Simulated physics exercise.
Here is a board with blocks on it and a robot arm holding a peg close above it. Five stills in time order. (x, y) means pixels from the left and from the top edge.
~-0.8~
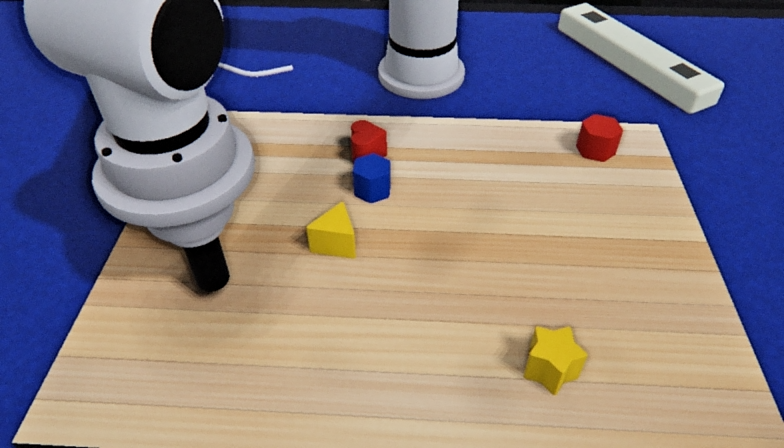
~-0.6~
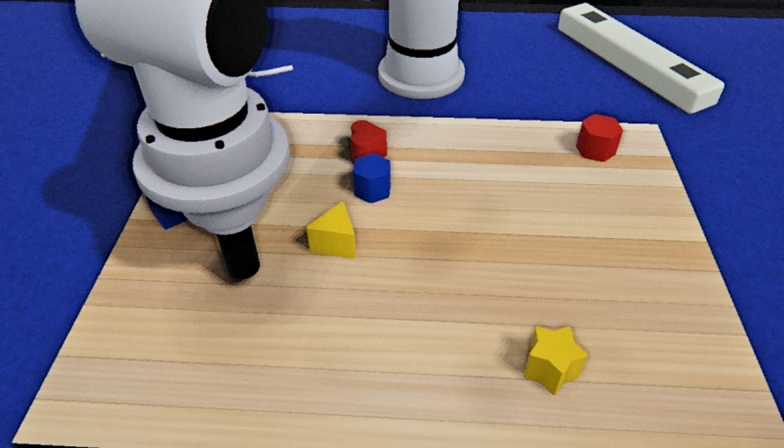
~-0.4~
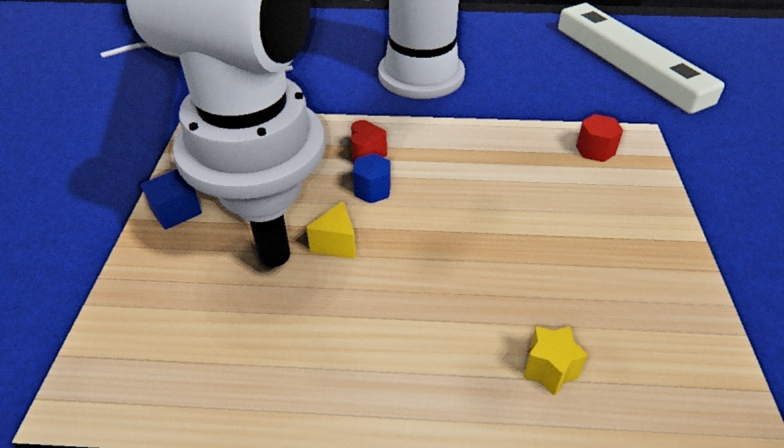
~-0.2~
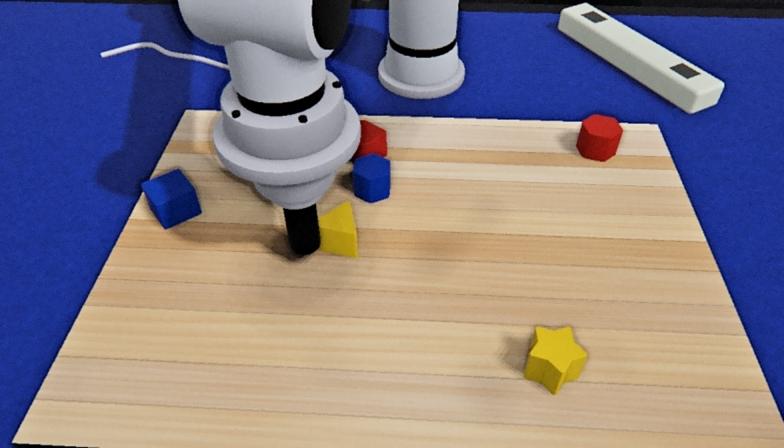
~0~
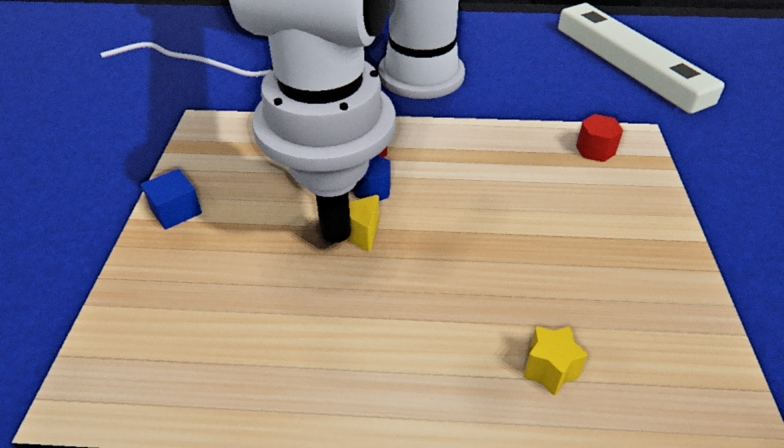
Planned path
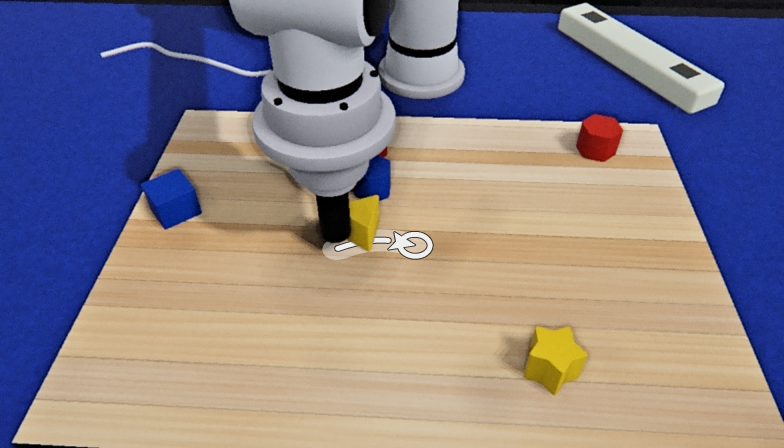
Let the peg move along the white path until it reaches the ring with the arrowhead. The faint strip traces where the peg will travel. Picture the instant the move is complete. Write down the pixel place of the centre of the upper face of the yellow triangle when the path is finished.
Near (399, 196).
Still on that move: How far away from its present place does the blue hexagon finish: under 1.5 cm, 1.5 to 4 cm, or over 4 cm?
The block shifts less than 1.5 cm.
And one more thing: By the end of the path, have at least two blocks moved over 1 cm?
My answer is no.
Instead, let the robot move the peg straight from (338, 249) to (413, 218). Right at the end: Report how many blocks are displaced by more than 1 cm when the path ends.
Going by the path, one block will move.
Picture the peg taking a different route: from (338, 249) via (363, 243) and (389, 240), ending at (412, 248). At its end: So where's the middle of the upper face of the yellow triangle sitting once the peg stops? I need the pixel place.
It will likely be found at (396, 195).
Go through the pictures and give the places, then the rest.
The first picture shows peg tip at (214, 281); block tops, yellow triangle at (334, 220); blue hexagon at (372, 166).
The second picture shows peg at (244, 269); blocks unchanged.
The third picture shows peg at (275, 257); blocks unchanged.
The fourth picture shows peg at (306, 245); yellow triangle at (338, 219).
The fifth picture shows peg at (336, 234); yellow triangle at (359, 209); blue hexagon at (372, 166).
Path on the board, from (338, 249) through (363, 242) and (389, 240) to (415, 245).
What follows on the original path. Halfway along, peg at (377, 225); yellow triangle at (394, 197), turned 20° anticlockwise.
At the end, peg at (416, 230); yellow triangle at (399, 196), turned 25° anticlockwise; blue hexagon in place.
